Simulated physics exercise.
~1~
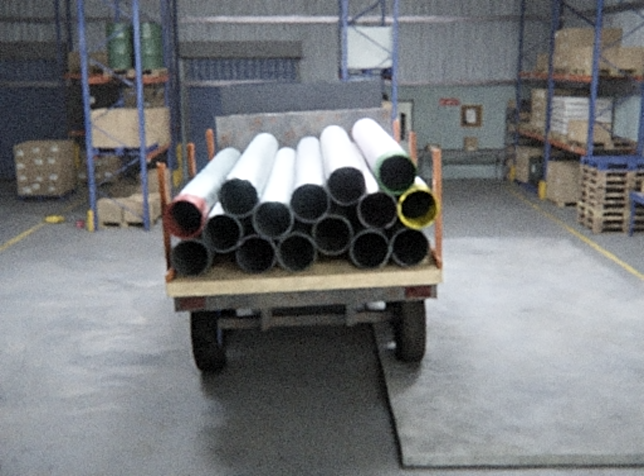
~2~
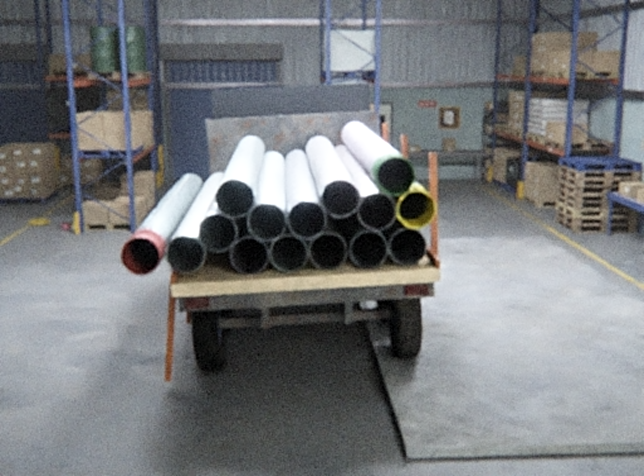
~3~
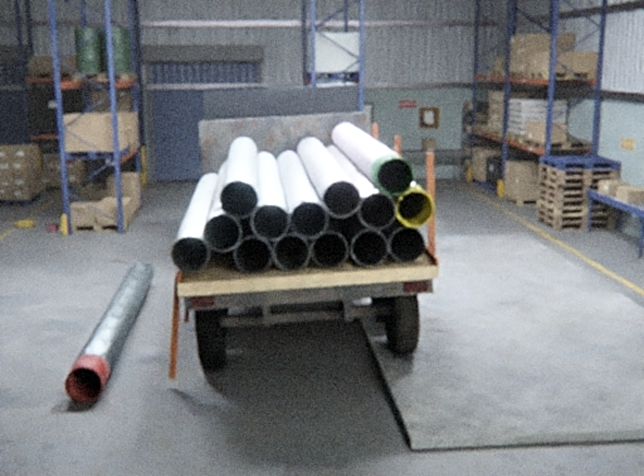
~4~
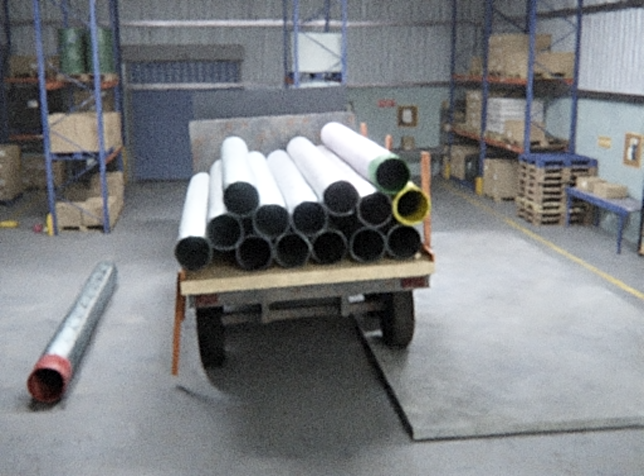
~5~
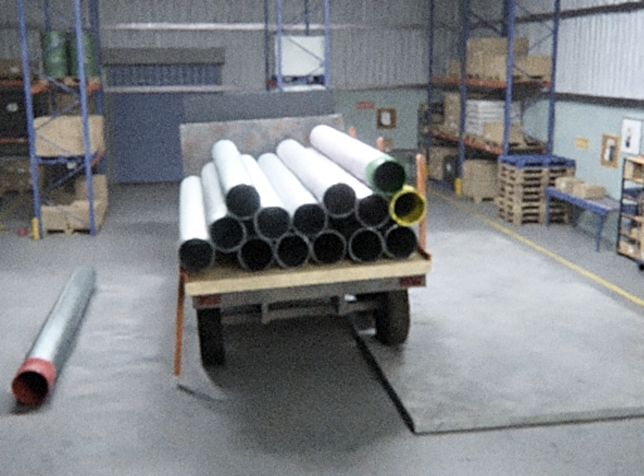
In a warehouse, a flatbed loaded with stacked pipes stands with its tail facing the viewer as the left-hand posts drop. The red-ended pipe rolls off the left side and comes to rest on the floor, while the yellow and green ones stay aboard with the others.
